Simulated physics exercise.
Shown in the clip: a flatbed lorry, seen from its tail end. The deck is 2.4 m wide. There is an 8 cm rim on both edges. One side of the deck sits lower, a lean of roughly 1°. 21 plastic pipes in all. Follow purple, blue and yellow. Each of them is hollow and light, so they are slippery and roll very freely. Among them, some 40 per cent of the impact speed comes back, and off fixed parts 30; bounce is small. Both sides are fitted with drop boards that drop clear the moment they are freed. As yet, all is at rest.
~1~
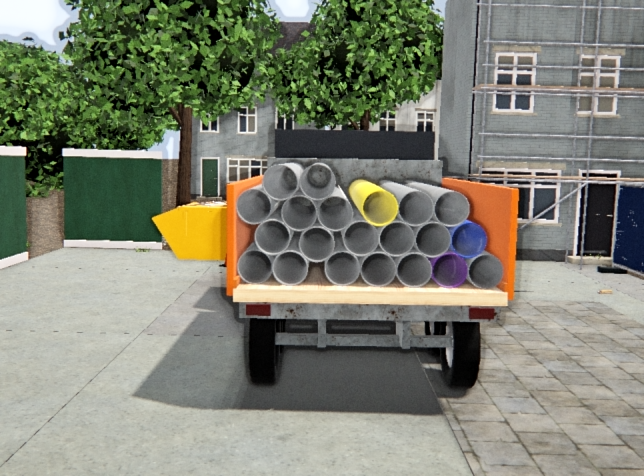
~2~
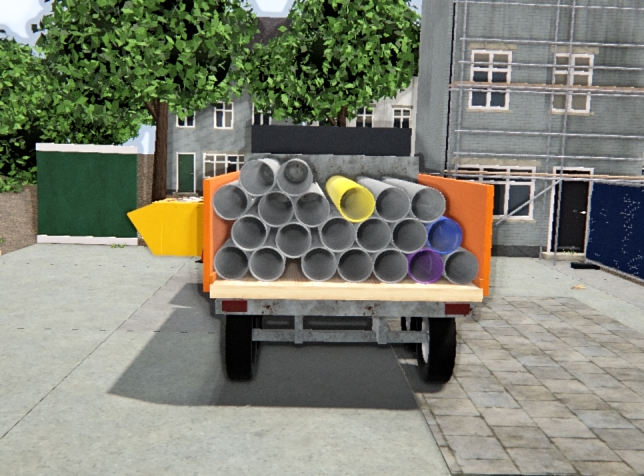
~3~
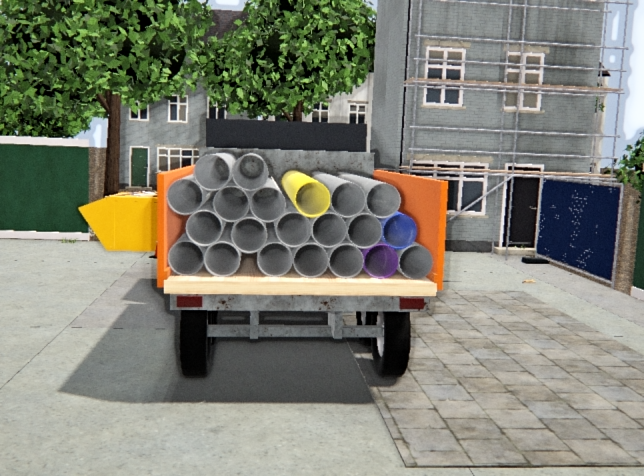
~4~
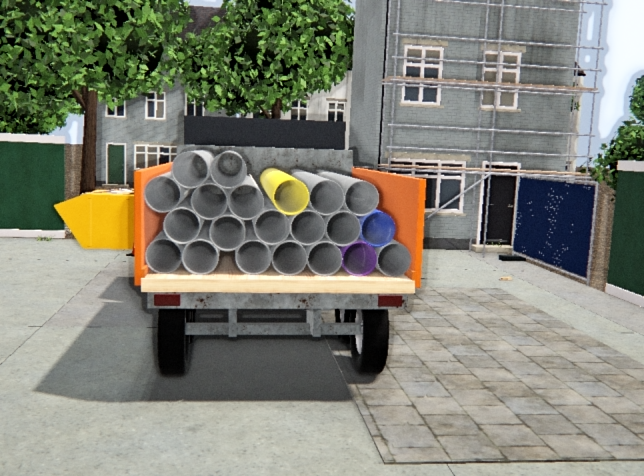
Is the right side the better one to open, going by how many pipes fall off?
Yes.
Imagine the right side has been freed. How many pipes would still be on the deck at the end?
21.
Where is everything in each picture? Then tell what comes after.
In the first picture, purple (450, 271), blue (469, 241), yellow (380, 208); the deck is a shade lower on the left; 7 of the 21 make up the bottom layer; at rest.
In the second picture, purple (426, 267), blue (445, 237), yellow (357, 204); rims, left 8 cm, right 8 cm; at rest.
In the third picture, purple (381, 262), blue (400, 232), yellow (312, 199); side tops at (161, 179) and (444, 186); at rest.
In the fourth picture, purple (359, 259), blue (378, 230), yellow (291, 197); all still.
Side on the left freed, after 0.8 s, purple is on the deck, 50 cm from the right edge; blue is up on others, 35 cm from the right edge; yellow is up on others, 115 cm from the right edge; 2 gone from the deck.
Side on the left freed, at the end, purple is on the deck, 50 cm from the right edge; blue is up on others, 35 cm from the right edge; yellow is up on others, 115 cm from the right edge; 2 gone from the deck.
Side on the right freed, after 0.6 s, purple is on the deck, 50 cm from the right edge; blue is up on others, 35 cm from the right edge; yellow is up on others, 115 cm from the right edge; 0 gone from the deck.
Side on the right freed, at the end, purple is on the deck, 50 cm from the right edge; blue is up on others, 35 cm from the right edge; yellow is up on others, 115 cm from the right edge; 0 gone from the deck.
